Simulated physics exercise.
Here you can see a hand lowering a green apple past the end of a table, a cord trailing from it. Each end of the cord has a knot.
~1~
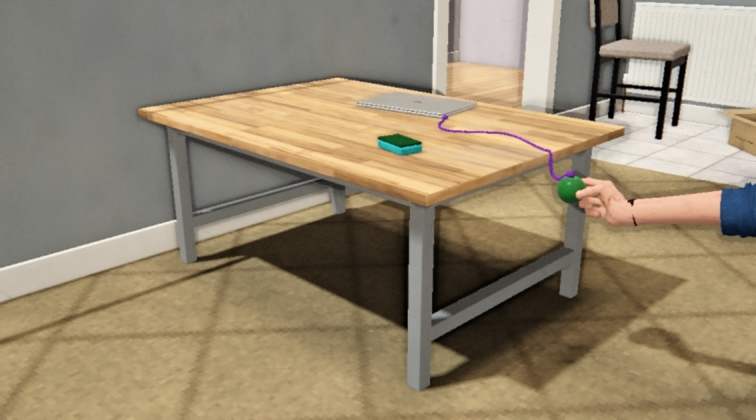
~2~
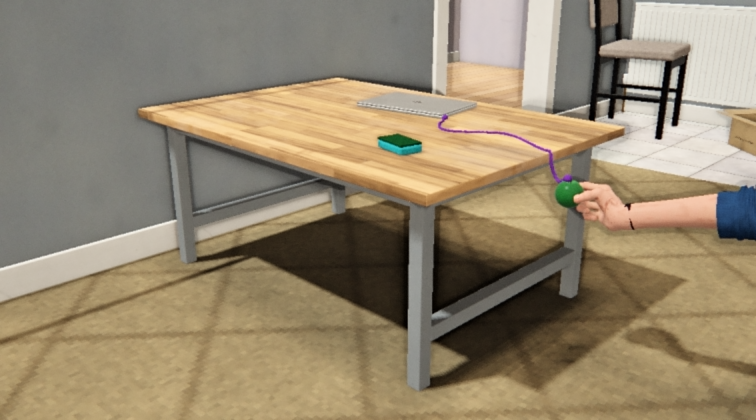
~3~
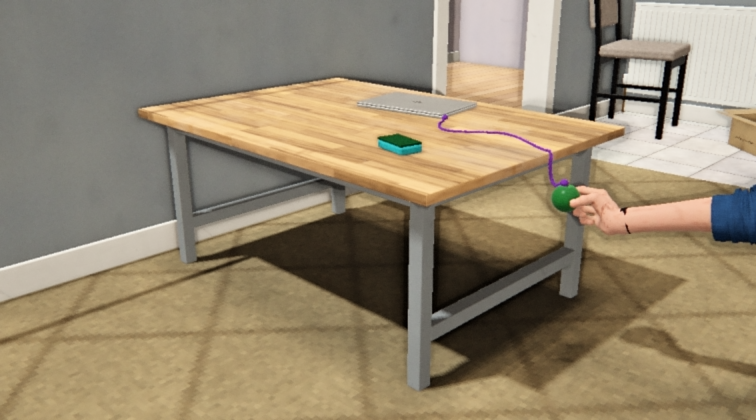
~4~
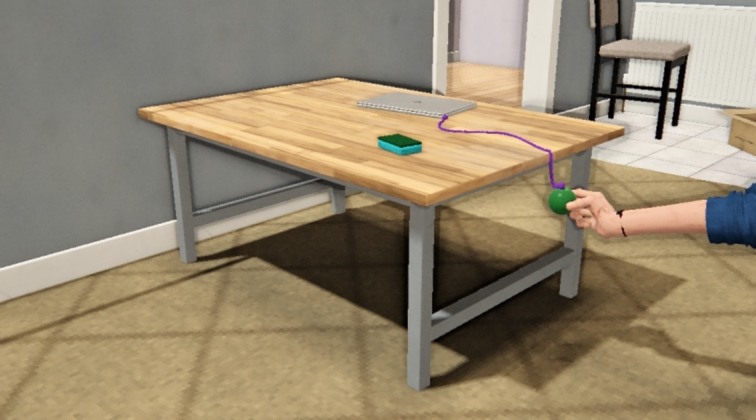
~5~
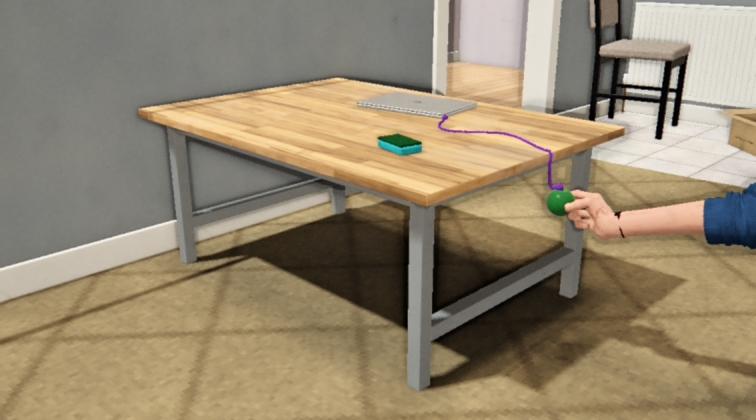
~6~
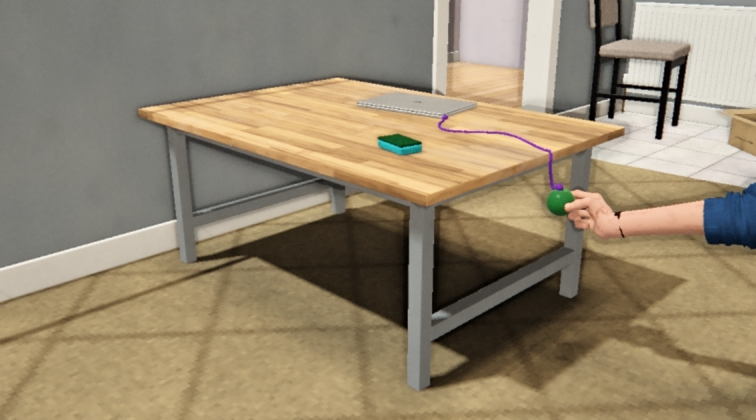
In the video, a hand holds a green apple beside a wooden table, a purple cord running from it to a laptop near a sponge; the hand lowers the apple slightly, drifting a little left, while everything else stays still.
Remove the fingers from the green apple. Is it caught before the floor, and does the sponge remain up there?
By the end the green apple has stayed suspended, and the sponge has held its position.
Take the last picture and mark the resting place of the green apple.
About (564, 235).
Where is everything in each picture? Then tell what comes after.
In the first picture, green apple (572, 190); white laptop (417, 102); sponge (399, 139).
In the second picture, green apple (570, 194).
In the third picture, green apple (566, 198).
In the fourth picture, green apple (563, 201); cord through (444, 130) (503, 134).
In the fifth picture, green apple (561, 202); cord through (444, 130) (503, 134).
In the sixth picture, green apple (561, 202); white laptop (417, 102); sponge (399, 139); cord tied to the laptop, with little slack.
Then, 0.56 s later than the last view, apple above the floor near (540, 224); laptop as before; sponge as before.
Then, 1.34 s later than the last view, apple above the floor near (543, 239); laptop as before; sponge as before.
Finally, apple above the floor near (564, 236); laptop as before; sponge as before. The green apple swings from the edge and the sponge stays on top.
